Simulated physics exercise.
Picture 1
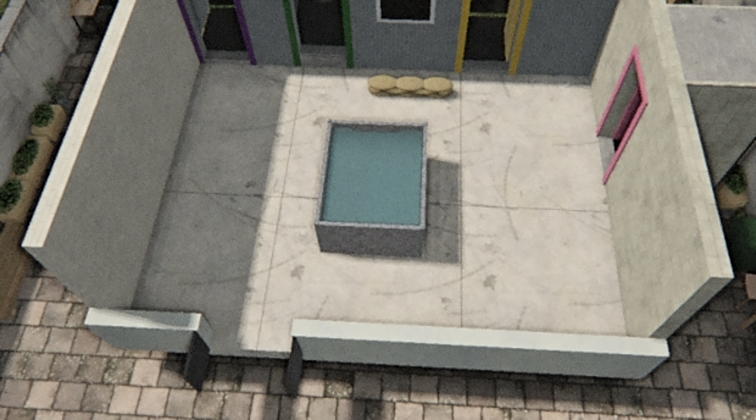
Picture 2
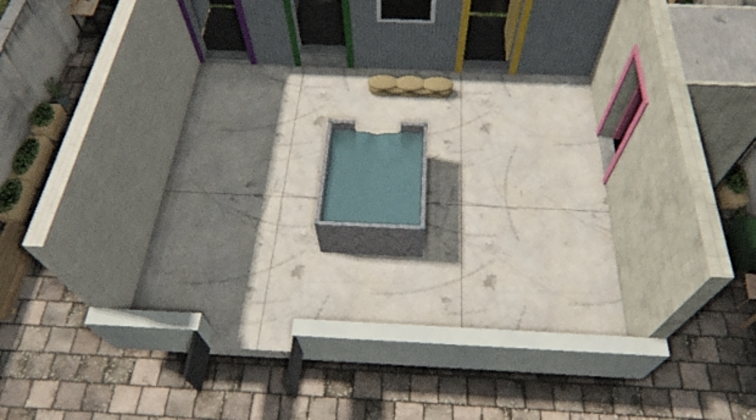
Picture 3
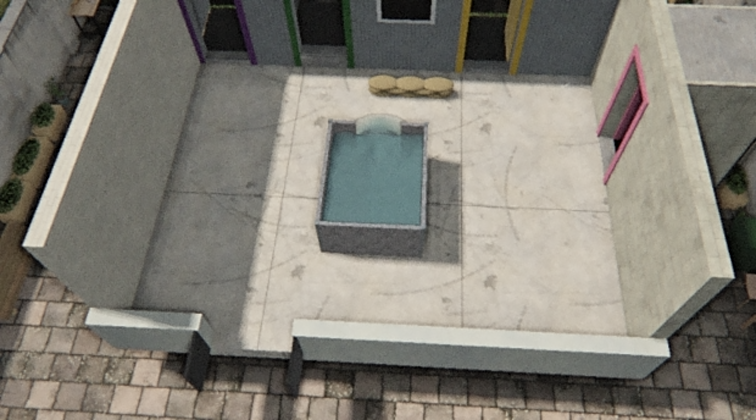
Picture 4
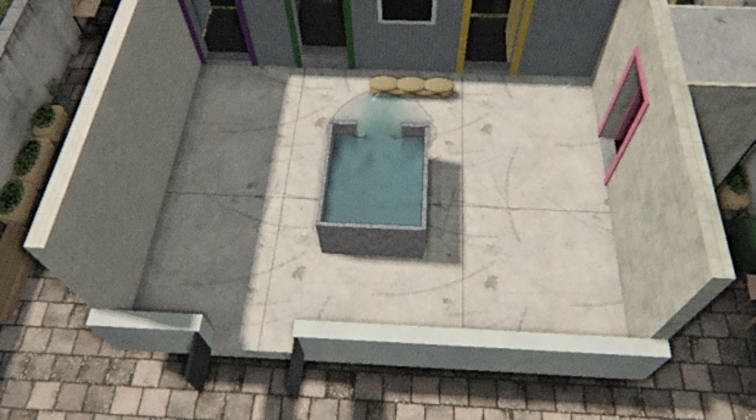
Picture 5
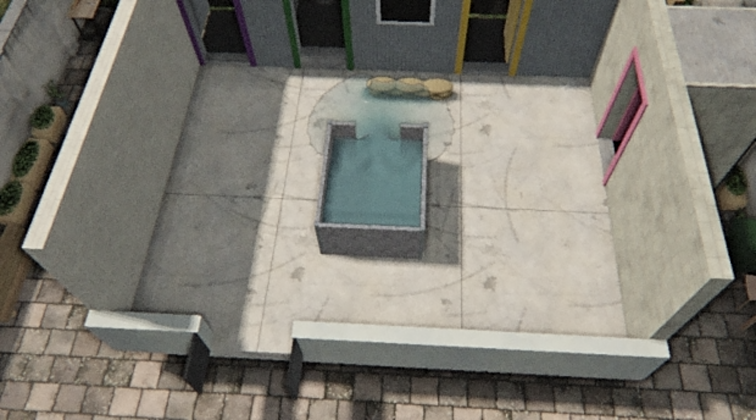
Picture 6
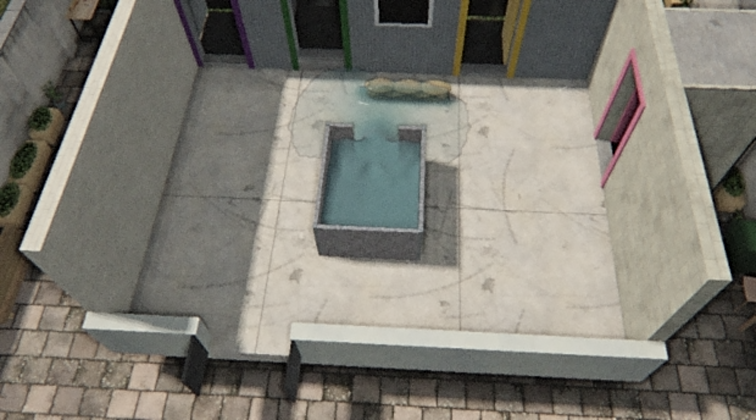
A pale walled yard, seen from high above its front side, holds a grey, open-topped tank of blue-green water near its centre. Tan sacks lie behind it before a grey wall with purple, green and yellow door surrounds, and a pink-edged window is at right. The tank's far side opens, and water pours through the gap, fanning across the floor around the sacks.
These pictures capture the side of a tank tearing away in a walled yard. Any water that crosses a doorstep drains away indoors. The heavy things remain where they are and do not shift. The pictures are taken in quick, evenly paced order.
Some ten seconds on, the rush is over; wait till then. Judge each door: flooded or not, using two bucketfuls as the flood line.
Yellow door: Not over the line on that one. Green door: Not over the line on that one. Purple door: Over the line on that one. Pink door: Over the line on that one.
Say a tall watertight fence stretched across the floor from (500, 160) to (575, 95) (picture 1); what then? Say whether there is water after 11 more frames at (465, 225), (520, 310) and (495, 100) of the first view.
Results in order: Bone-dry / bone-dry / swamped.
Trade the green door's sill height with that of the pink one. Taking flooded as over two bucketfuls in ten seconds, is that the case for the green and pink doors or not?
My take is that the green door overshoots the limit and the pink door remains within bounds.
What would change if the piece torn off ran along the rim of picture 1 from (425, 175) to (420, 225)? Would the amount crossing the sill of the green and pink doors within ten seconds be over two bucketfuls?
Lab note: Green below the mark, pink above the mark.
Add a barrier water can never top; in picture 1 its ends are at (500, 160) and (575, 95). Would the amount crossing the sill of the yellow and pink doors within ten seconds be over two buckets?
Well, the yellow door gets past it, while the pink door never reaches it.
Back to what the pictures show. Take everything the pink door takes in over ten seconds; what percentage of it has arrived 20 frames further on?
Estimate: Roughly 30 %.
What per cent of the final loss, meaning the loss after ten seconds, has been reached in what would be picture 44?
Close to 55 per cent.
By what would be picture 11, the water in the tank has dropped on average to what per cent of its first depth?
Roughly 64 per cent.
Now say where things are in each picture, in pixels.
In the first picture, the tank at (374, 174) is whole and still.
In the second picture, the front is at a hidden place, out from the gap on the tank's far side.
In the third picture, water pours out on the tank's far side and has run to (373, 117).
In the fourth picture, the front is at (370, 95), out from the gap on the tank's far side.
In the fifth picture, water pours out on the tank's far side and has run to (361, 76).
In the sixth picture, the front is at (328, 72), out from the gap on the tank's far side.
A moment on, water covers 20 % of the floor; the yellow door wet at the sill, nothing in, the green door wet at the sill, nothing in, the purple door wet at the sill, nothing in, the pink door not reached.
Next, water covers 35 % of the floor; the yellow door wet at the sill, nothing in, the green door wet at the sill, nothing in, the purple door wet at the sill, nothing in, the pink door under two buckets in.
Then, water covers 45 % of the floor; the yellow door wet at the sill, nothing in, the green door under two buckets in, the purple door over two buckets in, the pink door over two buckets in.
Later, water covers 75 % of the floor; the yellow door wet at the sill, nothing in, the green door under two buckets in, the purple door over two buckets in, the pink door far over two buckets in.
In the end, water covers 90 % of the floor; the yellow door under two buckets in, the green door under two buckets in, the purple door far over two buckets in, the pink door far over two buckets in.
